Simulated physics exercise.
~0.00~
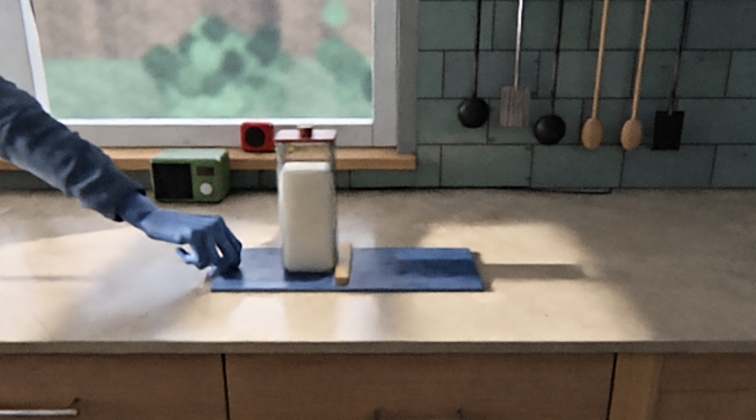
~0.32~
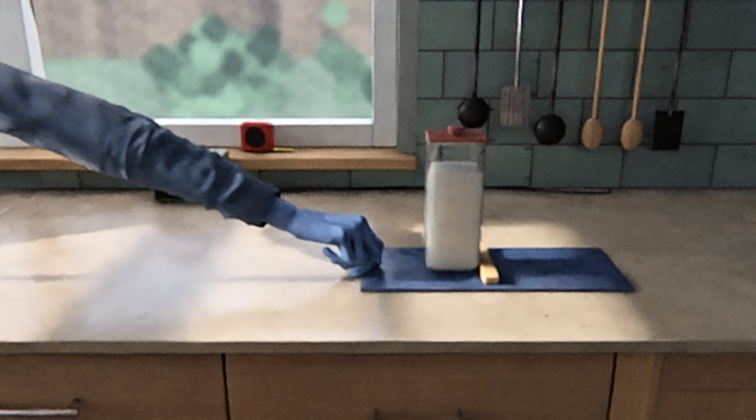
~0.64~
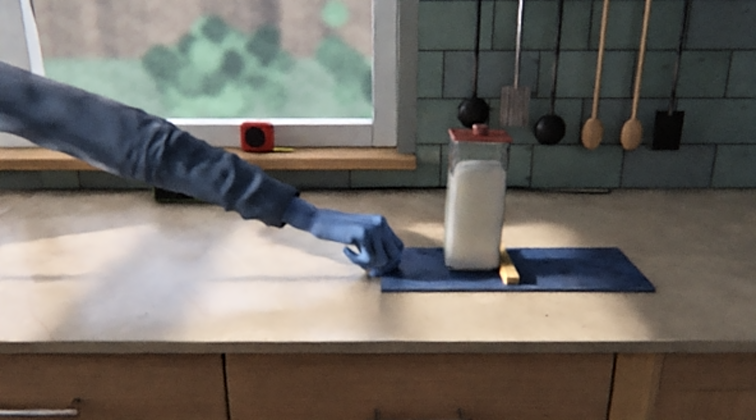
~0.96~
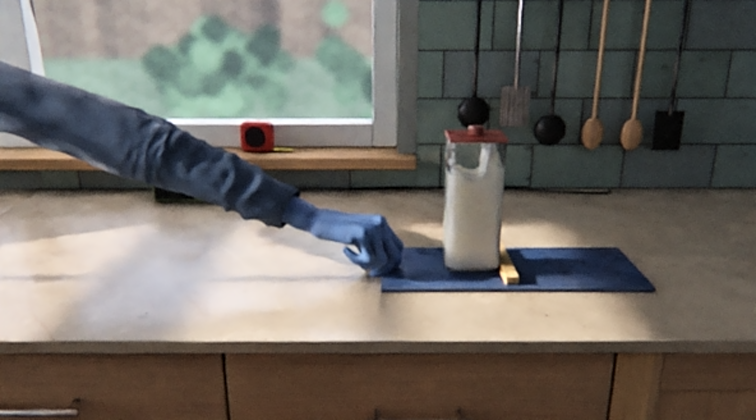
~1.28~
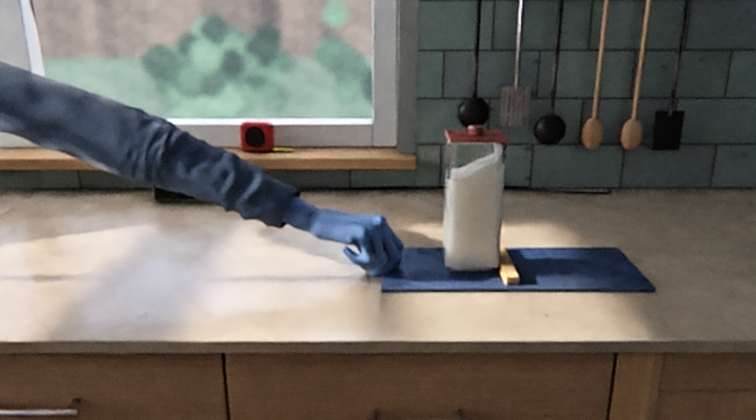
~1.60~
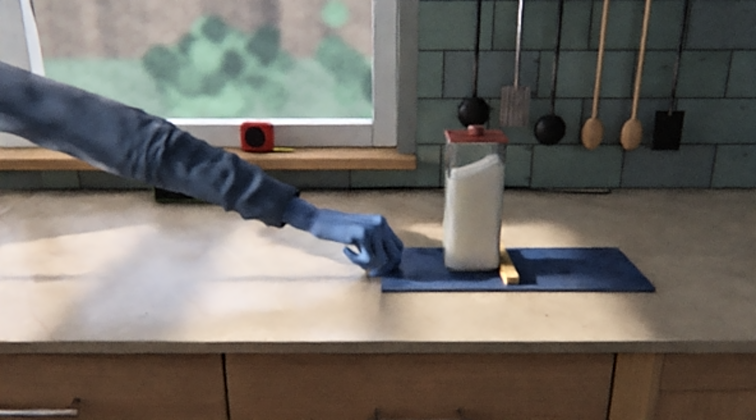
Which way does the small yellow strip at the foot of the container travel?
The small yellow strip travels to the right along with the blue board.
